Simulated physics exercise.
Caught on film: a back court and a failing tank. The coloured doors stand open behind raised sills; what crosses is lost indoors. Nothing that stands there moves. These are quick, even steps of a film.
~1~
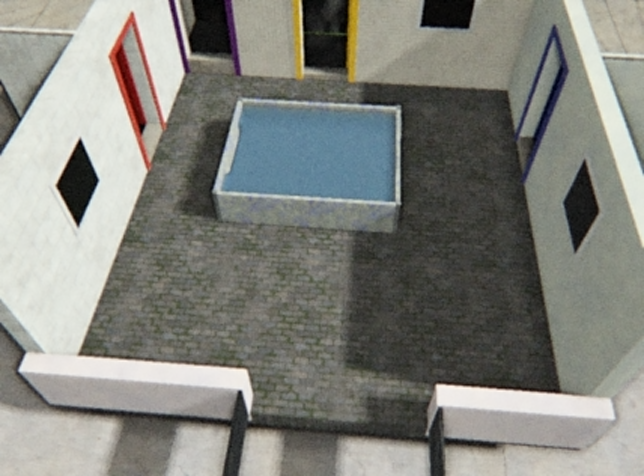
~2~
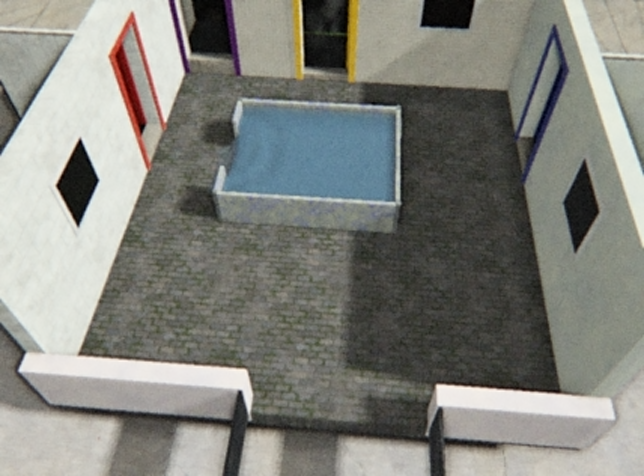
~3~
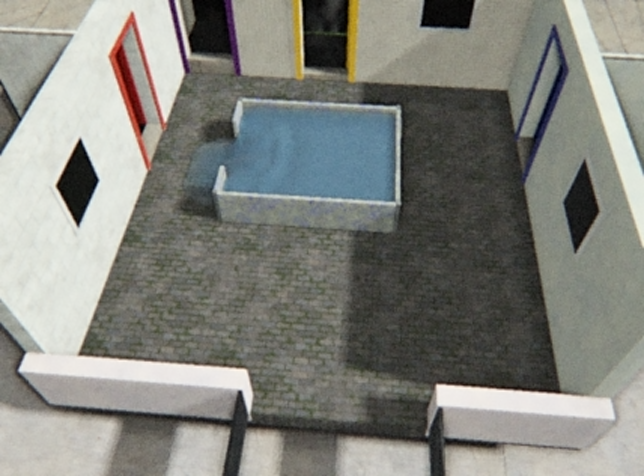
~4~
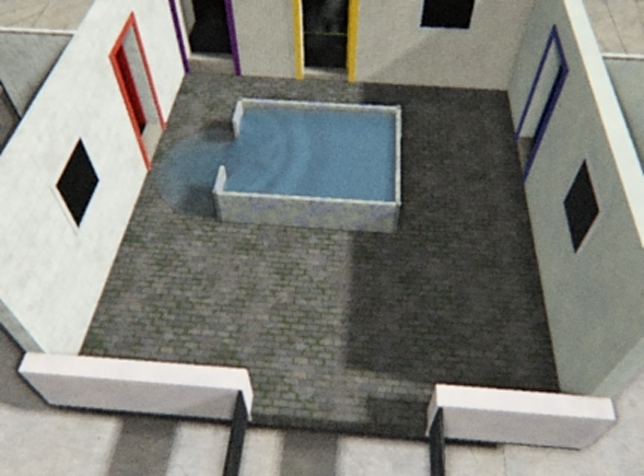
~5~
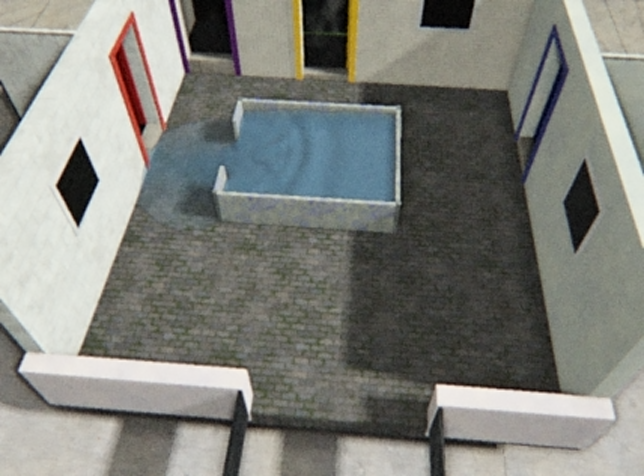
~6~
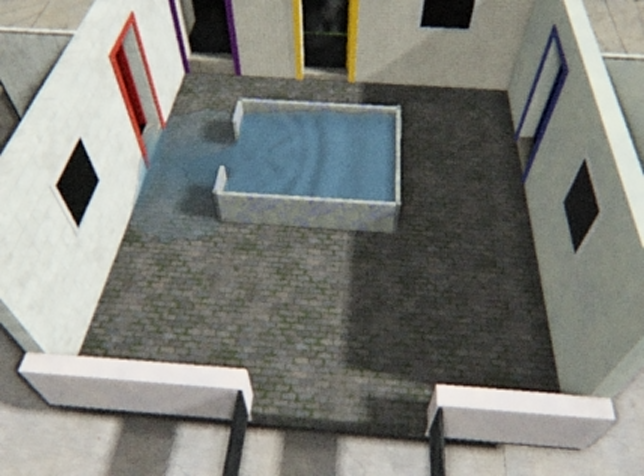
Water poured from a gap in the left side of a low tank in a walled courtyard, spreading across the paving toward the viewer's left until it reached the wall by the red doorway.
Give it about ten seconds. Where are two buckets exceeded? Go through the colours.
One by one: The yellow door holds within the limit; the blue door holds within the limit; the purple door holds within the limit; the red door floods.
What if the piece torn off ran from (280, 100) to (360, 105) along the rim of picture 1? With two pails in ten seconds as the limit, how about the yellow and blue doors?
One by one: Yellow goes over; blue takes less.
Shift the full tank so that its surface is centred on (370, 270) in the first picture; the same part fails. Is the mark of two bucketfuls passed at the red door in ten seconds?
One by one: Red door lets less in.
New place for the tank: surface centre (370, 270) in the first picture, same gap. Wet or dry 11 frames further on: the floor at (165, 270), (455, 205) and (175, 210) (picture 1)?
In turn: Awash, dry, flooded.
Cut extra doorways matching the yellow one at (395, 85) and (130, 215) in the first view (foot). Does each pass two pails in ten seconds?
One after the other: Lets less in, goes over.
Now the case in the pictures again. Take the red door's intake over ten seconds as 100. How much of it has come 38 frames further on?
Close to 100 %.
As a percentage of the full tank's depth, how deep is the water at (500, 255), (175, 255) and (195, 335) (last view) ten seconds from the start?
Roughly 20, 4 and 12 per cent, in turn.
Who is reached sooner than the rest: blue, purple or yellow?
The purple door.
A moment on, water covers 15 % of the floor; the yellow door not reached, the blue door not reached, the purple door not reached, the red door over two buckets in.
Next, water covers 25 % of the floor; the yellow door not reached, the blue door not reached, the purple door wet at the sill, nothing in, the red door far over two buckets in.
Then, water covers 40 % of the floor; the yellow door wet at the sill, nothing in, the blue door not reached, the purple door wet at the sill, nothing in, the red door far over two buckets in.
Later, water covers 80 % of the floor; the yellow door wet at the sill, nothing in, the blue door wet at the sill, nothing in, the purple door wet at the sill, nothing in, the red door far over two buckets in.
In the end, water covers 95 % of the floor; the yellow door wet at the sill, nothing in, the blue door wet at the sill, nothing in, the purple door wet at the sill, nothing in, the red door far over two buckets in.
